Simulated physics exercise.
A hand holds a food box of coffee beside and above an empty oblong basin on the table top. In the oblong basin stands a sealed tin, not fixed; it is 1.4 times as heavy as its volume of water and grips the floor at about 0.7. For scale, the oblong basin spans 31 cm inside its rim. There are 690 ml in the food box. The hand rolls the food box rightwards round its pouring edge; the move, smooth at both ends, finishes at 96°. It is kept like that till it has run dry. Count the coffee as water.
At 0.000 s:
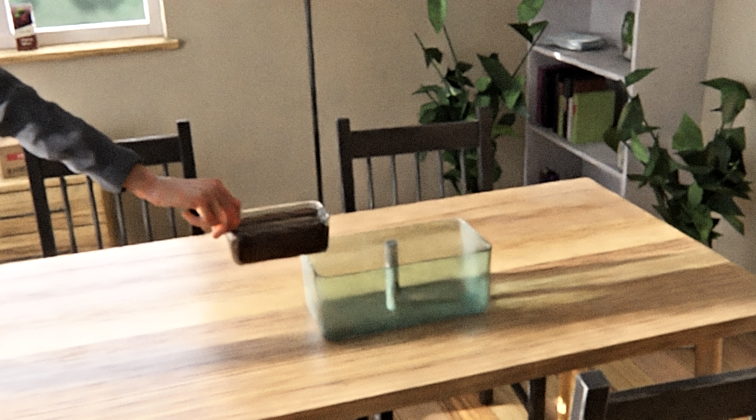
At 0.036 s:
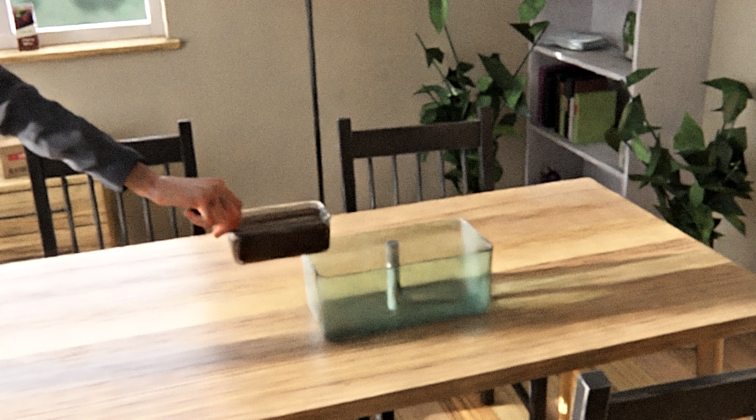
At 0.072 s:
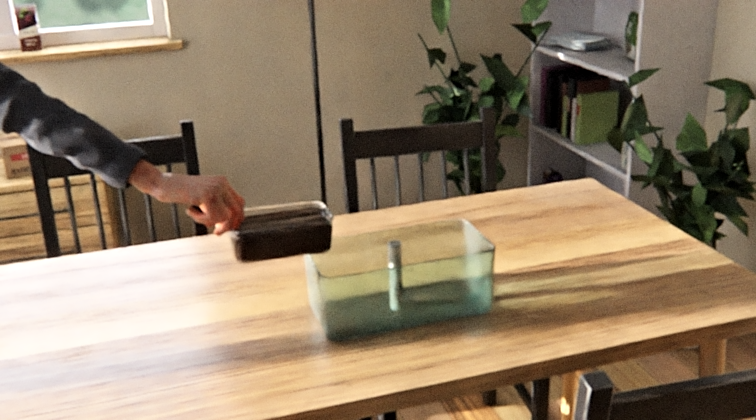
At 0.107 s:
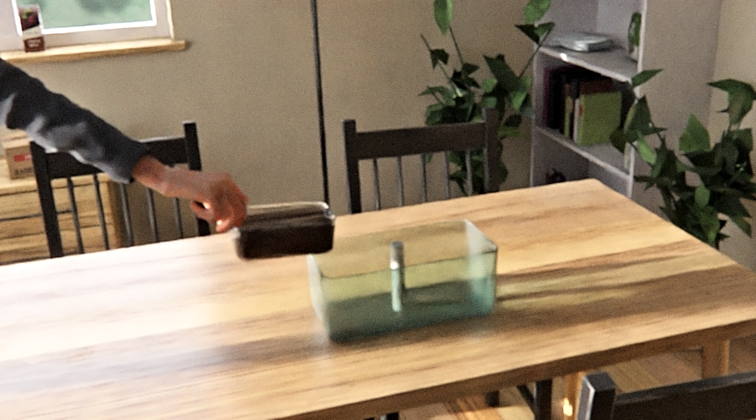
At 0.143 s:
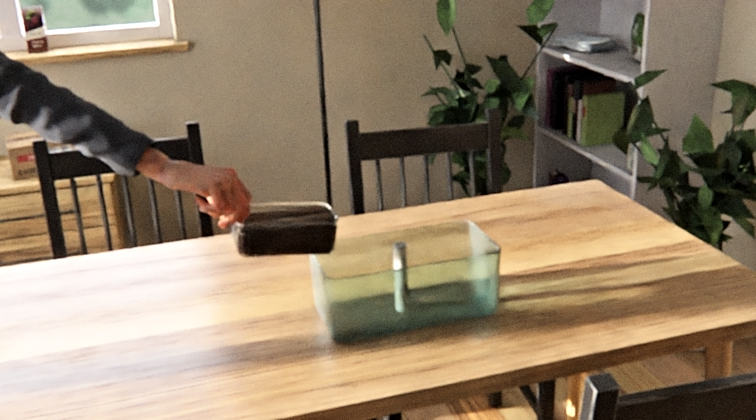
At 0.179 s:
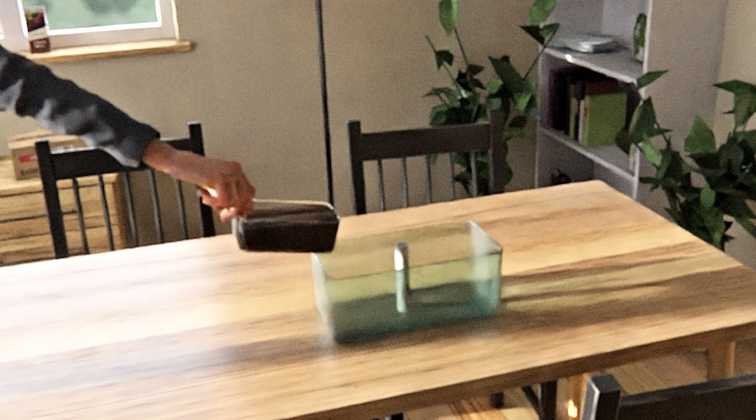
At a wooden table, a hand held a small dark-filled box above and beside a clear oblong basin, keeping it nearly level at first, then gradually tilting it slightly to the right.
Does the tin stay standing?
It topples.
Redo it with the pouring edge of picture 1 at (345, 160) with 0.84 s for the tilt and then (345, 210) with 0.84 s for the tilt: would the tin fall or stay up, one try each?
First it keeps standing; then it remains upright.
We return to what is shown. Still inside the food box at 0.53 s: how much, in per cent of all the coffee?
Near 44 in a hundred.
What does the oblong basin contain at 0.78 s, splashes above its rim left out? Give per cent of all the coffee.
Some 90 per cent.
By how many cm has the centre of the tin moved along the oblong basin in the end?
Some 7.5 cm.
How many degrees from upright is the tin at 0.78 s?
It is at some 25°.
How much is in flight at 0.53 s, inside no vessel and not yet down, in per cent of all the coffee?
About 44 per cent.
After 0.53 s the tilt is 67° and 43 per cent is still to pour; the tin stands where it began.
After 0.78 s the tilt is 95° and 4 per cent is still to pour; the tin leans 25°.
After 1.05 s the tilt is 96° and 0 per cent is still to pour; the tin lies on its side.
After 1.34 s the tilt is 96° and 0 per cent is still to pour; the tin lies on its side.
In the end the tin lies on its side.
